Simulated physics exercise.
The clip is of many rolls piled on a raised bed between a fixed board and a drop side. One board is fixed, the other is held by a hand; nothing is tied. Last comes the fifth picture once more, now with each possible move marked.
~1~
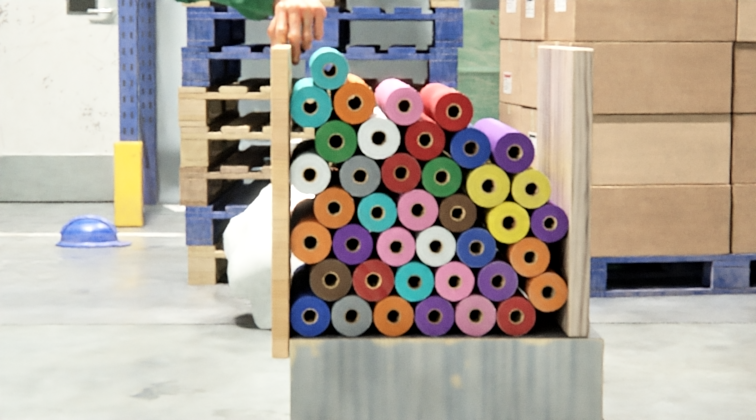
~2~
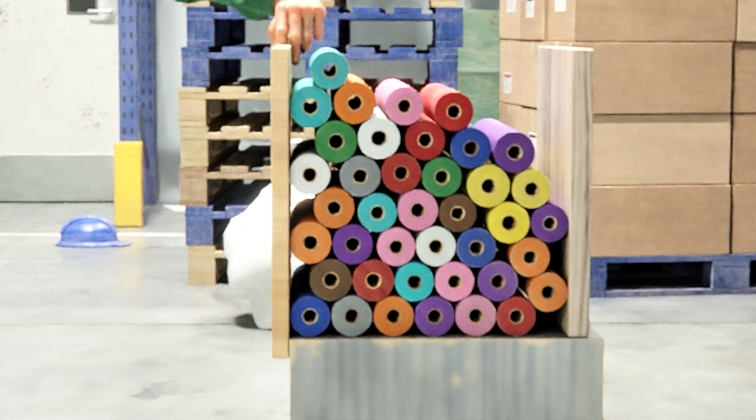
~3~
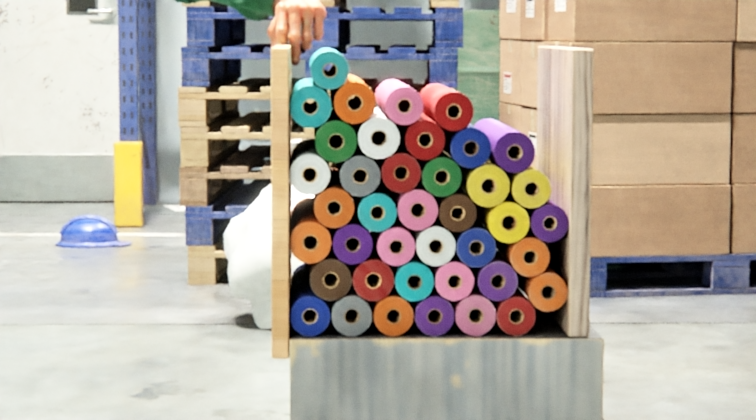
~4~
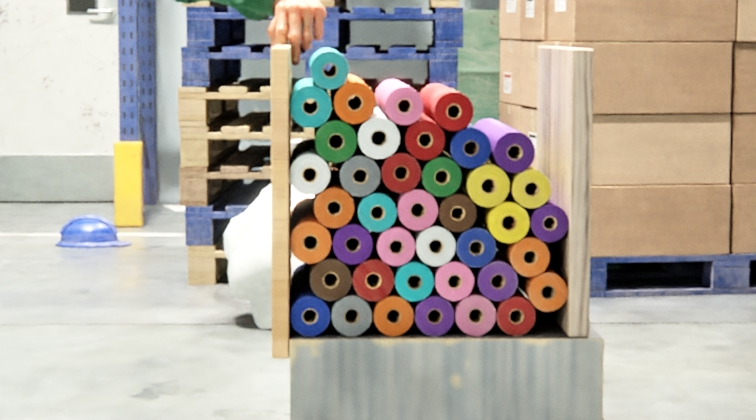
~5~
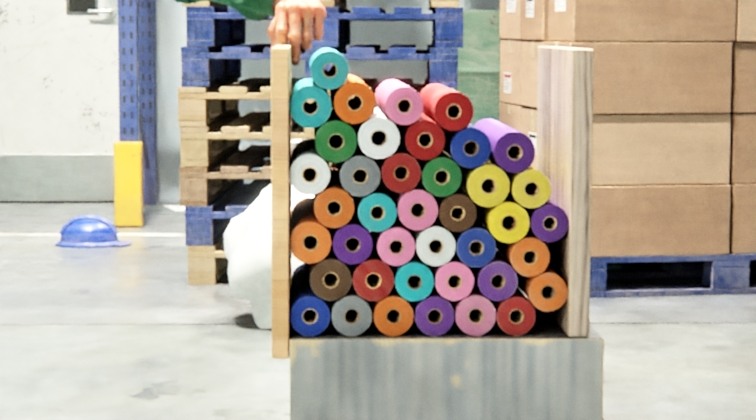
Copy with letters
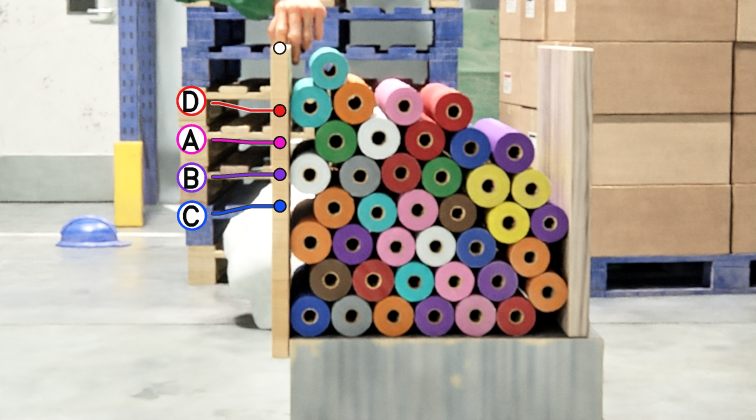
A hand resting at the top of the left side board beside a stack of colourful rolls, with nothing visibly moving.
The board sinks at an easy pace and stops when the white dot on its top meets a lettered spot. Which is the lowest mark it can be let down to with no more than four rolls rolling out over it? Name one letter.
The last mark within the limit is C.
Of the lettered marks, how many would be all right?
Four of them.
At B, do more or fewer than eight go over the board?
At B, fewer than eight.
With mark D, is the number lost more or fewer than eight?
At D, fewer than eight.
On the marked copy, A at (280, 143); B at (280, 175); C at (280, 206); D at (280, 110); the white dot at (279, 48).
With C. Early on, top of the board (289, 118).
Further on, top of the board (289, 196).
At the end, top of the board (289, 205), two out over the board.
As for the rest, A none out over the board; B one out over the board; D none out over the board.
